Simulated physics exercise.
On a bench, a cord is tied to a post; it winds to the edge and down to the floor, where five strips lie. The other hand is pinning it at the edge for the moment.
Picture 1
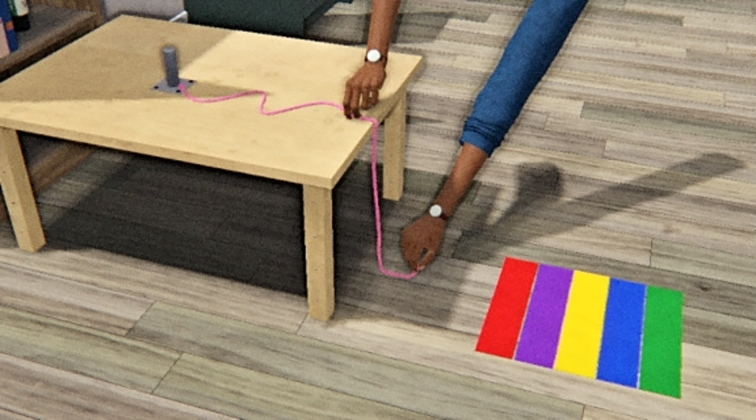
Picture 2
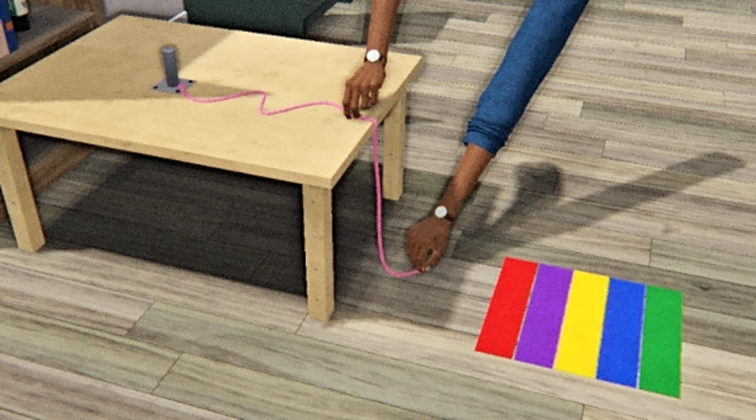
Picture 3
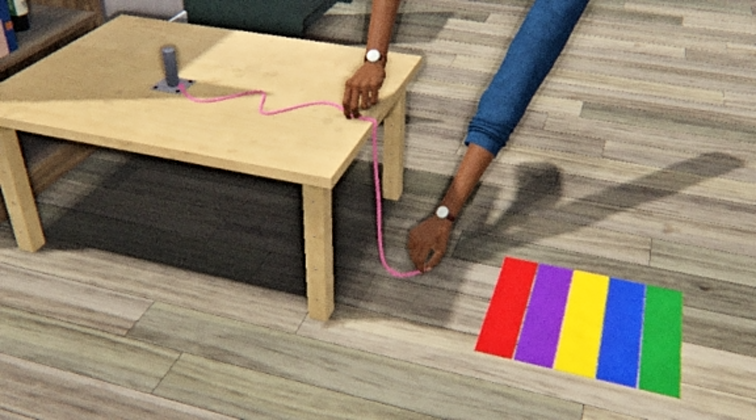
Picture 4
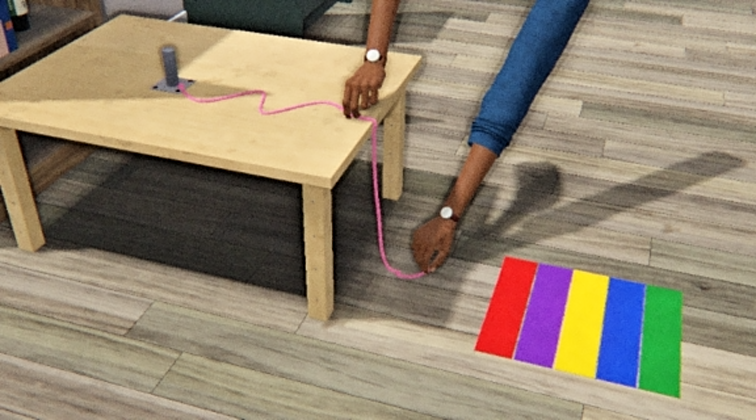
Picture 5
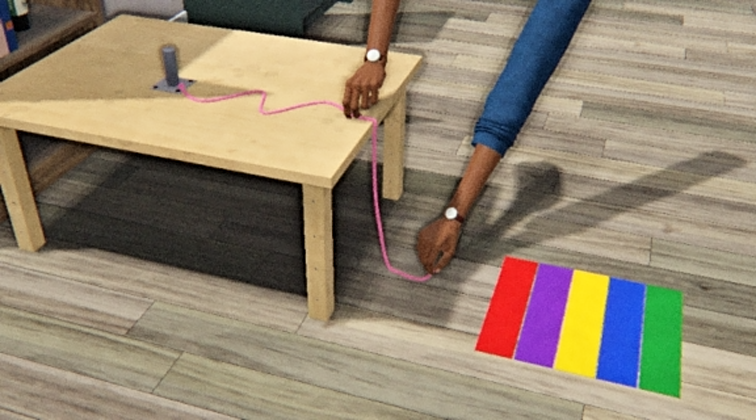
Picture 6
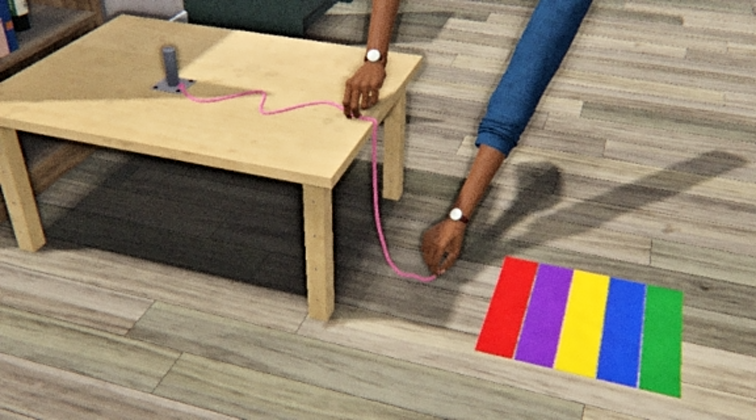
On a wooden table, one hand pinned a pink cord at the edge while another hand, down near the floor, pulled its end slightly to the right, close to five colored strips.
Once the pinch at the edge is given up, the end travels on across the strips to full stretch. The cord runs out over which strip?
The blue one.
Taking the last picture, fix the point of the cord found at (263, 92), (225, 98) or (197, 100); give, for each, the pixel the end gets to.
Roughly (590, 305), (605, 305) and (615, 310), in that order.
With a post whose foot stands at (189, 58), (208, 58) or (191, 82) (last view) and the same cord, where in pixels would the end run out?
About (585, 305), (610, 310) and (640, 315).
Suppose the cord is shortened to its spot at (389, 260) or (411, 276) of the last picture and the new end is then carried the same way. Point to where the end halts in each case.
Try one: (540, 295); try two: (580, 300).
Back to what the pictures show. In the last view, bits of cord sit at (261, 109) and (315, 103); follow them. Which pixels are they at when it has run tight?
(316, 109) for the first, (377, 124) for the second.
A little later, end near (552, 296); over purple.
Next, end near (598, 306); over yellow.
When it is tight, end near (626, 311); over blue. It halts on the blue strip.
